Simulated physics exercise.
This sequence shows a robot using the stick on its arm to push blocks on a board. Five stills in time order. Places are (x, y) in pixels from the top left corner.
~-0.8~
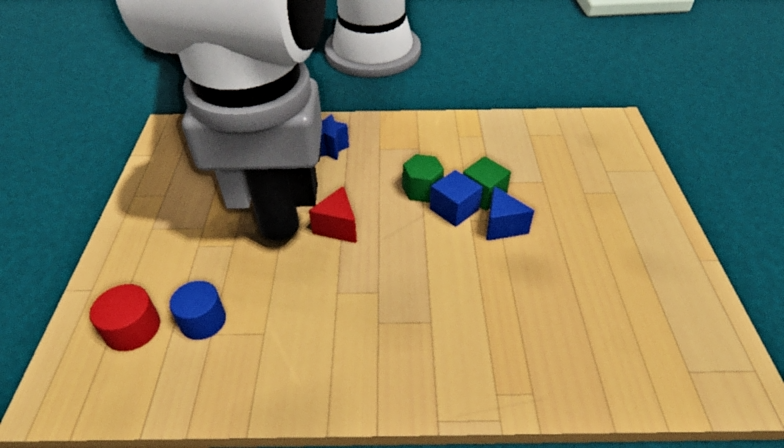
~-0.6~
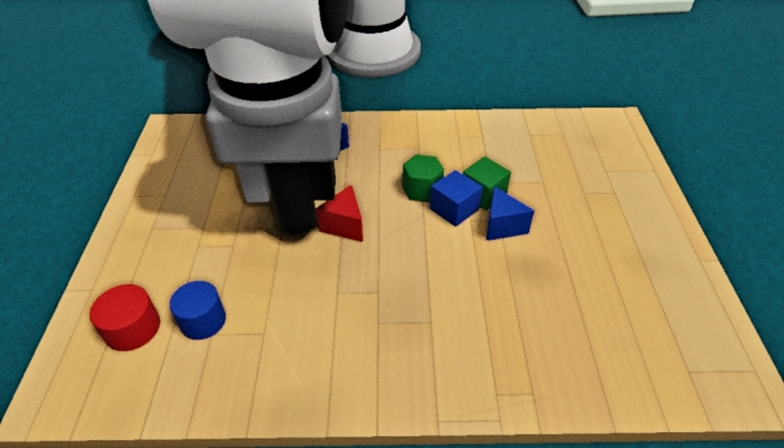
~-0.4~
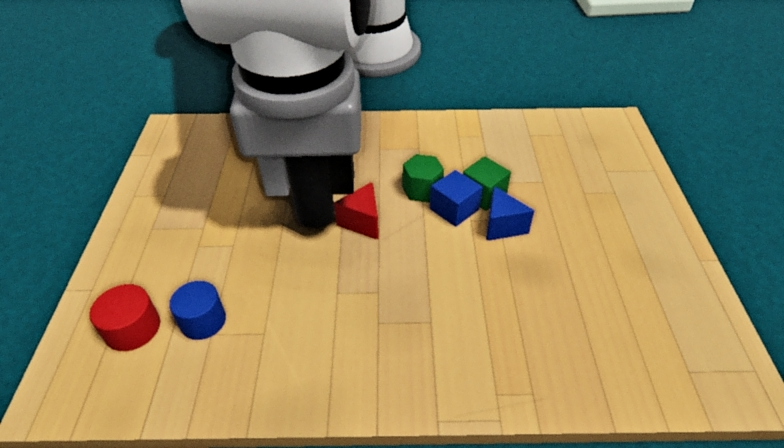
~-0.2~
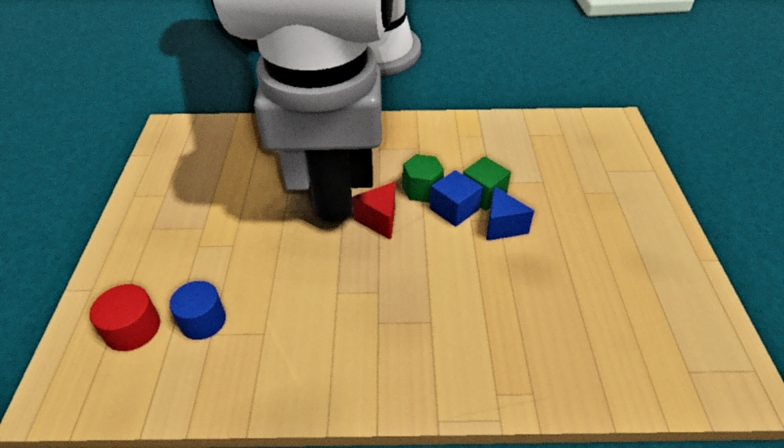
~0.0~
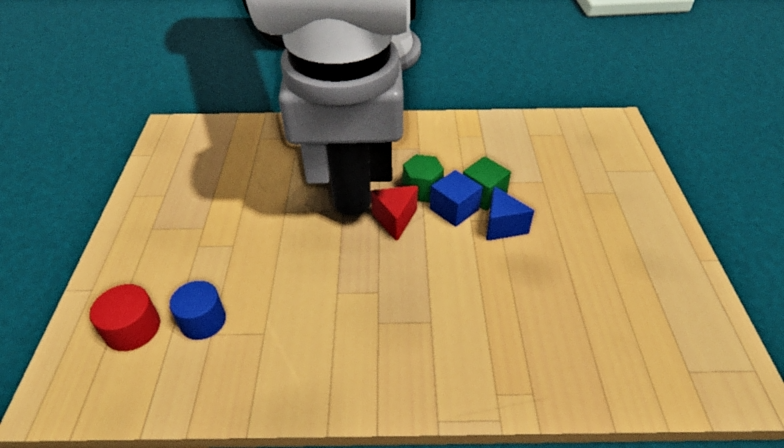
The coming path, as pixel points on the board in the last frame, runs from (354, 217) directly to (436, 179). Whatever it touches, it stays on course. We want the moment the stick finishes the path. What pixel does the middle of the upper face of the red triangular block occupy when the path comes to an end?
The middle of its top is at (418, 194).
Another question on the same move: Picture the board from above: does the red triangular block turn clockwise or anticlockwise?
Top view: Clockwise.
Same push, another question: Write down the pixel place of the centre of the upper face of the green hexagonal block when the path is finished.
It sits at (472, 150).
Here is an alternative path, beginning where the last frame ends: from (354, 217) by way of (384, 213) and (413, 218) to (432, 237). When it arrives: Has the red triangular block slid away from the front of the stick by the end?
Short answer: No.
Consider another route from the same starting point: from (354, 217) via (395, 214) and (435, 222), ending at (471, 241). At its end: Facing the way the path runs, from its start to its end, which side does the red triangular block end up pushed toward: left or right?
Moves right.
On the path given first. One third of the way, stick (383, 190); red triangular block (410, 194), turned 55° clockwise.
Two thirds of the way, stick (410, 178); red triangular block (418, 194), turned 80° clockwise; green hexagonal block (444, 159).
At the end, stick (437, 167); red triangular block (418, 194), turned 80° clockwise; green hexagonal block (472, 150), turned 15° clockwise; blue four-sided block still; green four-sided block (493, 171).
